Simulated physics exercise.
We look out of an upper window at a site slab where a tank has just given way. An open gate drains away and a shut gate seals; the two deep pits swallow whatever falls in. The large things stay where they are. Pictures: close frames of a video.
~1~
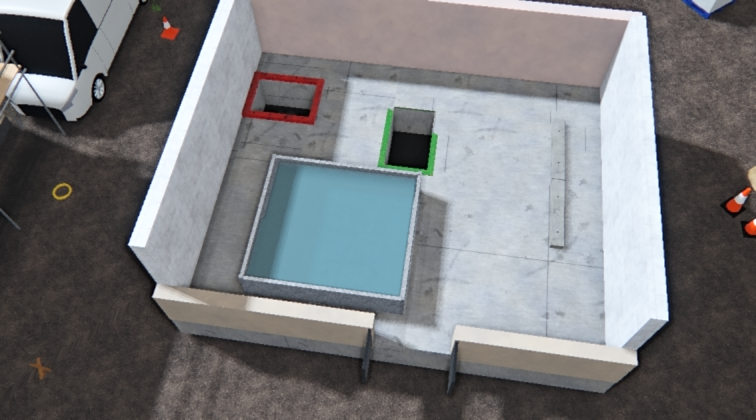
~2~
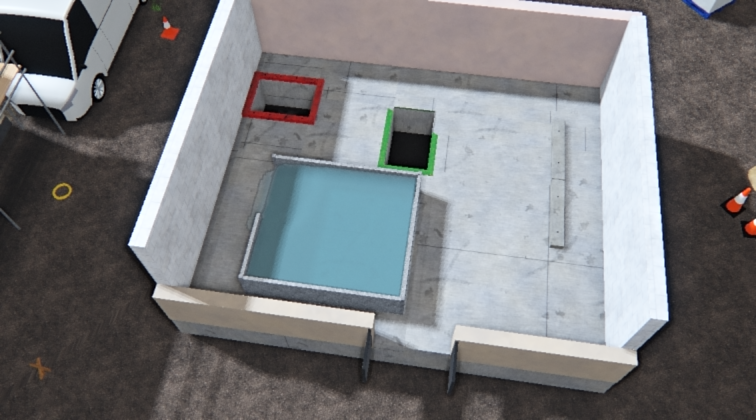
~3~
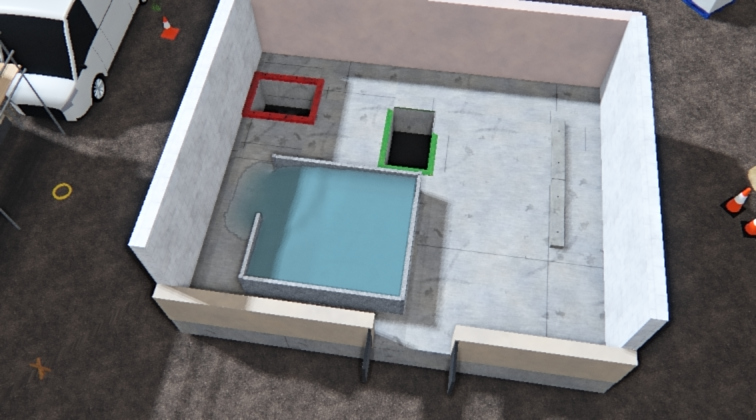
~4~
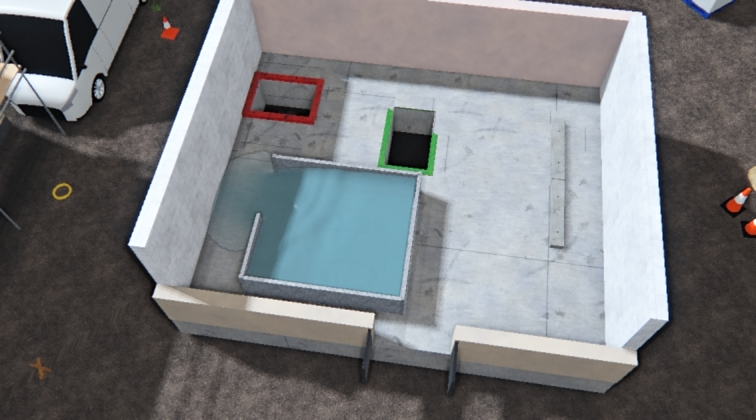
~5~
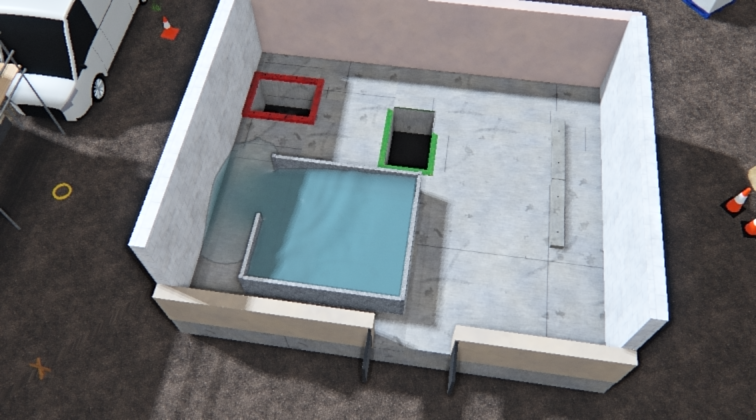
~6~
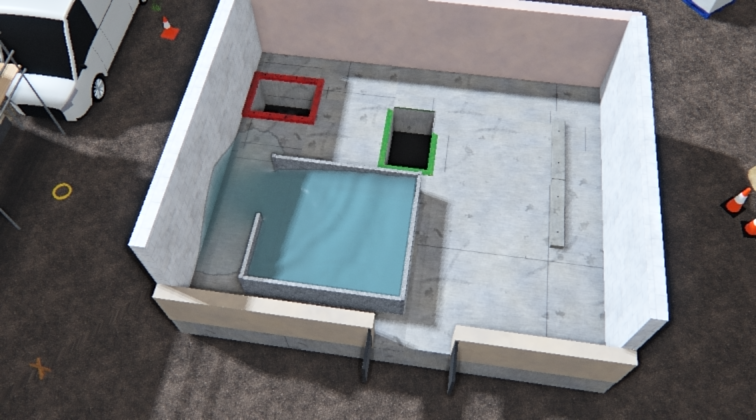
Water in a square tank on a walled concrete slab begins escaping through a gap that opens in its left side, then spreads leftward across the floor to the left wall, while the red-edged and green-edged openings remain unchanged.
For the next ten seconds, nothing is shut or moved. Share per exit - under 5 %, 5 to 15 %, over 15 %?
Gate: 5 to 15 %. Red pit: Over 15 %. Green pit: 5 to 15 %.
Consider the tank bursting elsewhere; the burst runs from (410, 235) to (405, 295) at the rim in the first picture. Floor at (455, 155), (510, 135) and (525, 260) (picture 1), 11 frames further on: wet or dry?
The first would be still unwetted, the second still unwetted and the third drenched.
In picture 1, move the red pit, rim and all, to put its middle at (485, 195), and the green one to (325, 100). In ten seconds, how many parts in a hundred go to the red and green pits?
Red gets 0 in a hundred; green gets 30 in a hundred.
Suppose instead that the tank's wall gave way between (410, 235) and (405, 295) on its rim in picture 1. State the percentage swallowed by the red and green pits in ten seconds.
Per cent: Red 2, green 10.
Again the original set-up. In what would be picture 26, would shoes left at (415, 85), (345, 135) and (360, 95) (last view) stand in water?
The readings in sequence are waterless, watered, waterless.
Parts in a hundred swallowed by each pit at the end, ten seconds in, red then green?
About 22 %, then about 10 %.
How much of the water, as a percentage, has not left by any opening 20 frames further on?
That works out to about 88 per cent.
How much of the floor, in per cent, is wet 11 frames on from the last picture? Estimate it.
Near 20 in a hundred.
A moment on, water covers 10 % of the floor; the gate 0 %, the red pit 0 %, the green pit 0 %.
Next, water covers 20 % of the floor; the gate 0 %, the red pit 5 %, the green pit 0 %.
Then, water covers 30 % of the floor; the gate 0 %, the red pit 11 %, the green pit 1 %.
Later, water covers 45 % of the floor; the gate 3 %, the red pit 18 %, the green pit 4 %.
In the end, water covers 60 % of the floor; the gate 7 %, the red pit 21 %, the green pit 9 %.
